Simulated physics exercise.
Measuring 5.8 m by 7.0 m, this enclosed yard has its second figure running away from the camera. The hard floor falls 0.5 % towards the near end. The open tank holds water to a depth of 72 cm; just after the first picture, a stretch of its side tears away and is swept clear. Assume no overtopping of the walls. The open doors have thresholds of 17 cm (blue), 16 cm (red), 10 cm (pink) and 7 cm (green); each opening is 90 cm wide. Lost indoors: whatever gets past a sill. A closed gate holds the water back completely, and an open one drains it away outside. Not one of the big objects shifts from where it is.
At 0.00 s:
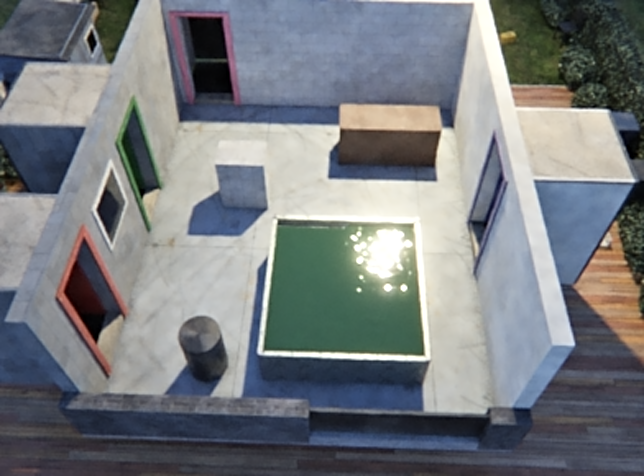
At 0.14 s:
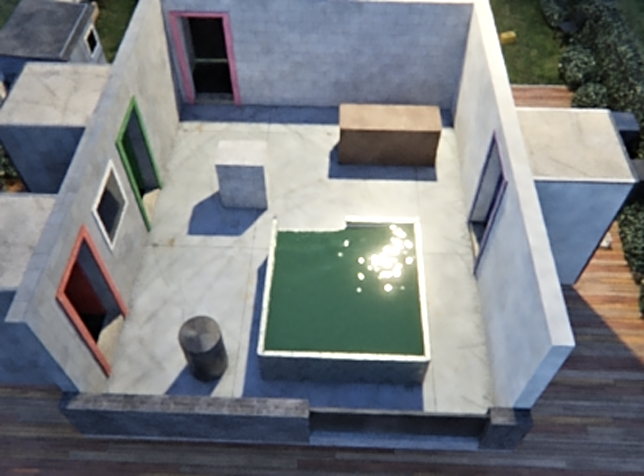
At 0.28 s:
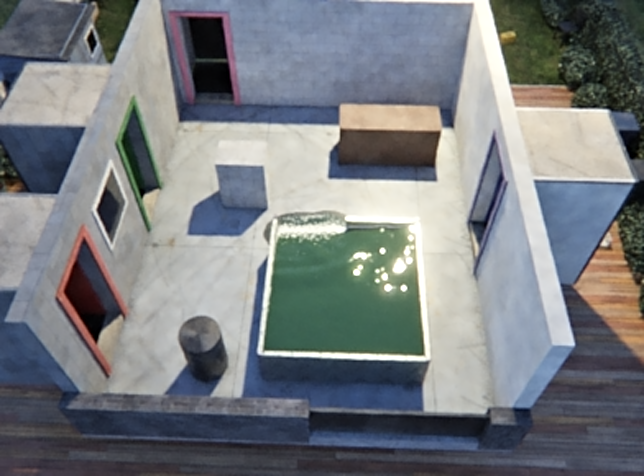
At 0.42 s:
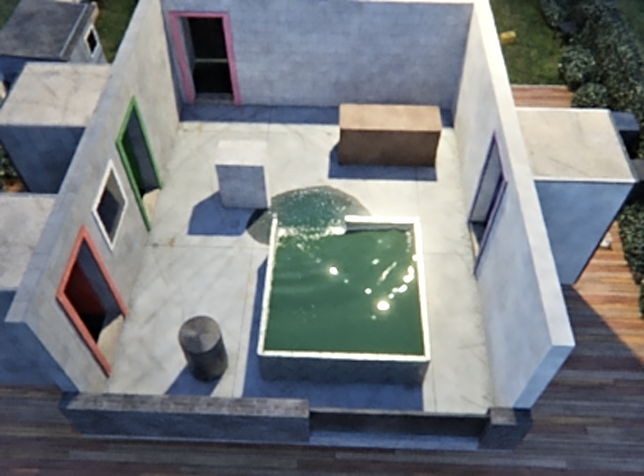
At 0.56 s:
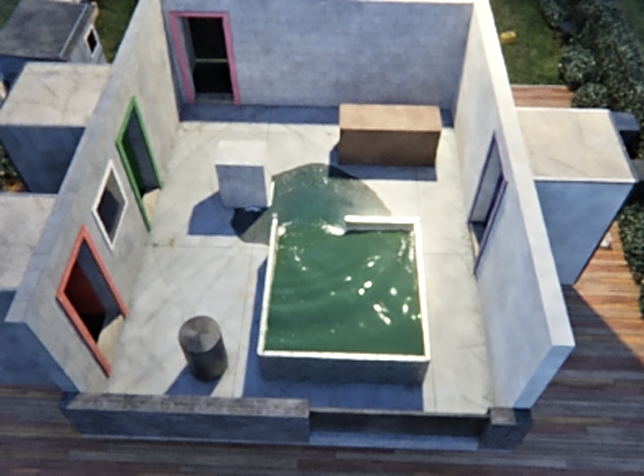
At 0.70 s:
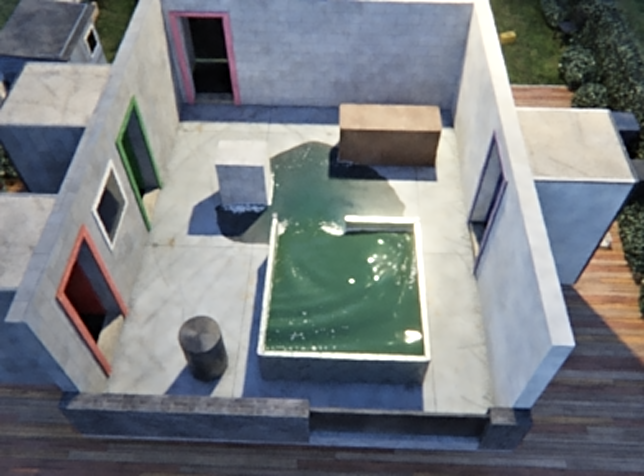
Green water pouring through a gap in the far side of a square open tank, spreading across a walled yard's pale floor.
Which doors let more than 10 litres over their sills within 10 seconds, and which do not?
Result: The blue door remains within the limit; the red door remains within the limit; the pink door breaks the limit; the green door breaks the limit.
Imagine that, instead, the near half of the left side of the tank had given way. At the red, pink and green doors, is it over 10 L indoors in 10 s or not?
At red the amount is higher than the mark, at pink it is higher than the mark, and at green it is higher than the mark.
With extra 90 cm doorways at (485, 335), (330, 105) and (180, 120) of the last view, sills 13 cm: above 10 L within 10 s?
In turn: Not over, past it, past it.
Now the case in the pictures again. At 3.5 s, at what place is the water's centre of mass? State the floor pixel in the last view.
(326, 228).
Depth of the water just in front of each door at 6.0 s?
Depths: Blue door 7 cm, red door 4 cm, pink door 15 cm, green door 6 cm.
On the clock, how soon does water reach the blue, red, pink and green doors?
Arrival times: Blue 2.4 seconds, red 2.6 seconds, pink 1.8 seconds, green 1.2 seconds.
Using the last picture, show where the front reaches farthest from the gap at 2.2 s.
Around pixel (184, 106).
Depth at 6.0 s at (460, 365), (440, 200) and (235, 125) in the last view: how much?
Reading - approx. 6 / 10 / 9 cm.
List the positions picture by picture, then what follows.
The open tank at (345, 284) is whole and still, 72 cm deep, in the first picture.
Water pours out on the open tank's far side and has run 0.6 m, to a hidden place; typically 6 cm deep outside, 72 cm at the open tank's back, in the second picture.
Water pours out on the open tank's far side and has run 0.9 m, to a hidden place; typically 11 cm deep outside, 72 cm at the open tank's back, in the third picture.
The front is at (330, 190), 1.4 m from the gap on the open tank's far side; 2.2 m2 of floor is under water; 72 cm left at the back of the open tank, in the fourth picture.
Water pours out on the open tank's far side and has run 2.0 m, to (325, 167); typically 6 cm deep outside, 72 cm at the open tank's back, in the fifth picture.
The front is at (305, 146), 2.6 m from the gap on the open tank's far side; 5.2 m2 of floor is under water; 70 cm left at the back of the open tank, in the sixth picture.
After 1.4 s water covers 30 % of the floor and is deepest (42 cm) near (298, 241); blue door not reached, red door not reached, pink door not reached, green door 4 cm at the sill, 0 L in.
After 2.2 s water covers 45 % of the floor and is deepest (44 cm) near (316, 109); blue door not reached, red door not reached, pink door 12 cm at the sill, 0 L in, green door 11 cm at the sill, 21 L in.
After 3.5 s water covers 70 % of the floor and is deepest (32 cm) near (192, 106); blue door 6 cm at the sill, 0 L in, red door 3 cm at the sill, 0 L in, pink door 18 cm at the sill, 10 L in, green door 12 cm at the sill, 62 L in.
After 6.0 s water covers 95 % of the floor and is deepest (22 cm) near (184, 106); blue door 7 cm at the sill, 0 L in, red door 4 cm at the sill, 0 L in, pink door 15 cm at the sill, 63 L in, green door 6 cm at the sill, 84 L in.
After 10.0 s water covers 100 % of the floor and is deepest (21 cm) near (359, 422); blue door 6 cm at the sill, 0 L in, red door 12 cm at the sill, 0 L in, pink door 13 cm at the sill, 103 L in, green door 7 cm at the sill, 97 L in.
